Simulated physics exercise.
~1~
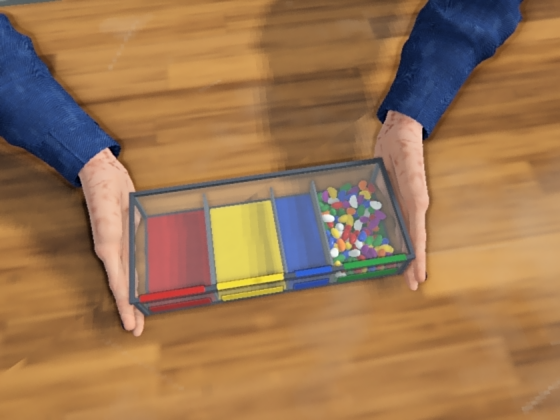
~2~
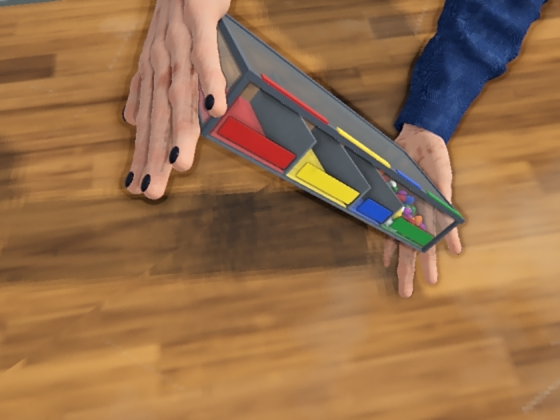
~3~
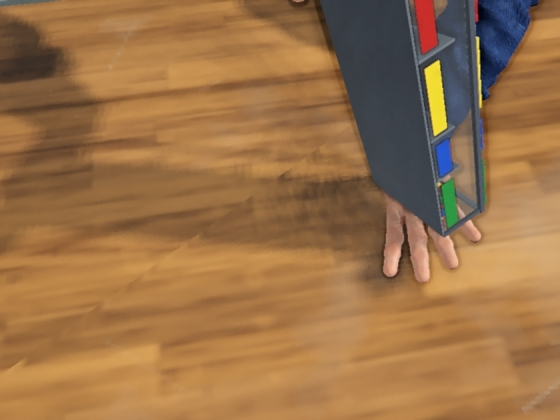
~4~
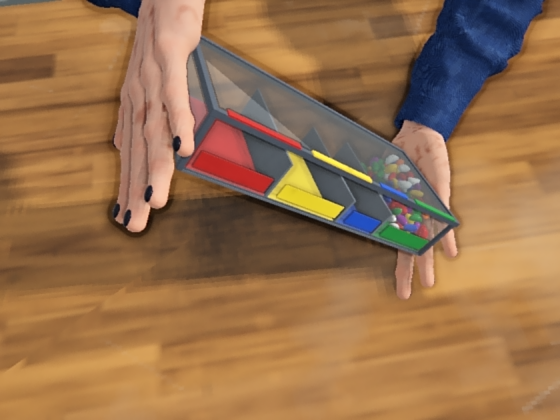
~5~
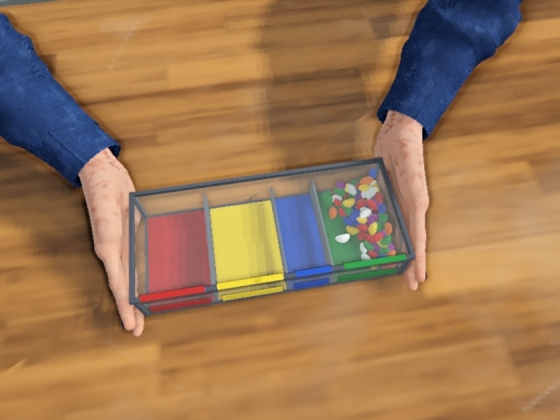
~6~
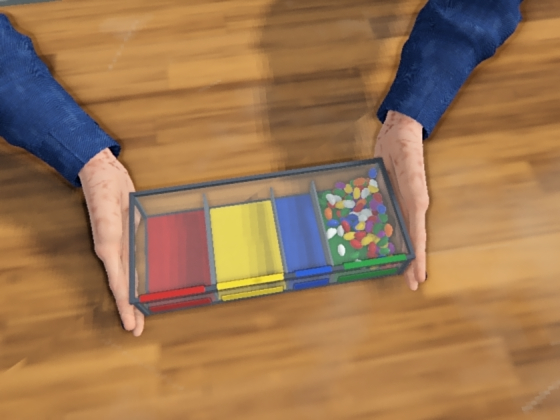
On a wooden table, two hands held a clear-lidded box with red, yellow, blue and green sections, jelly beans in the green one, tipped it steeply onto its right end, then laid it flat again, the beans still all in green.
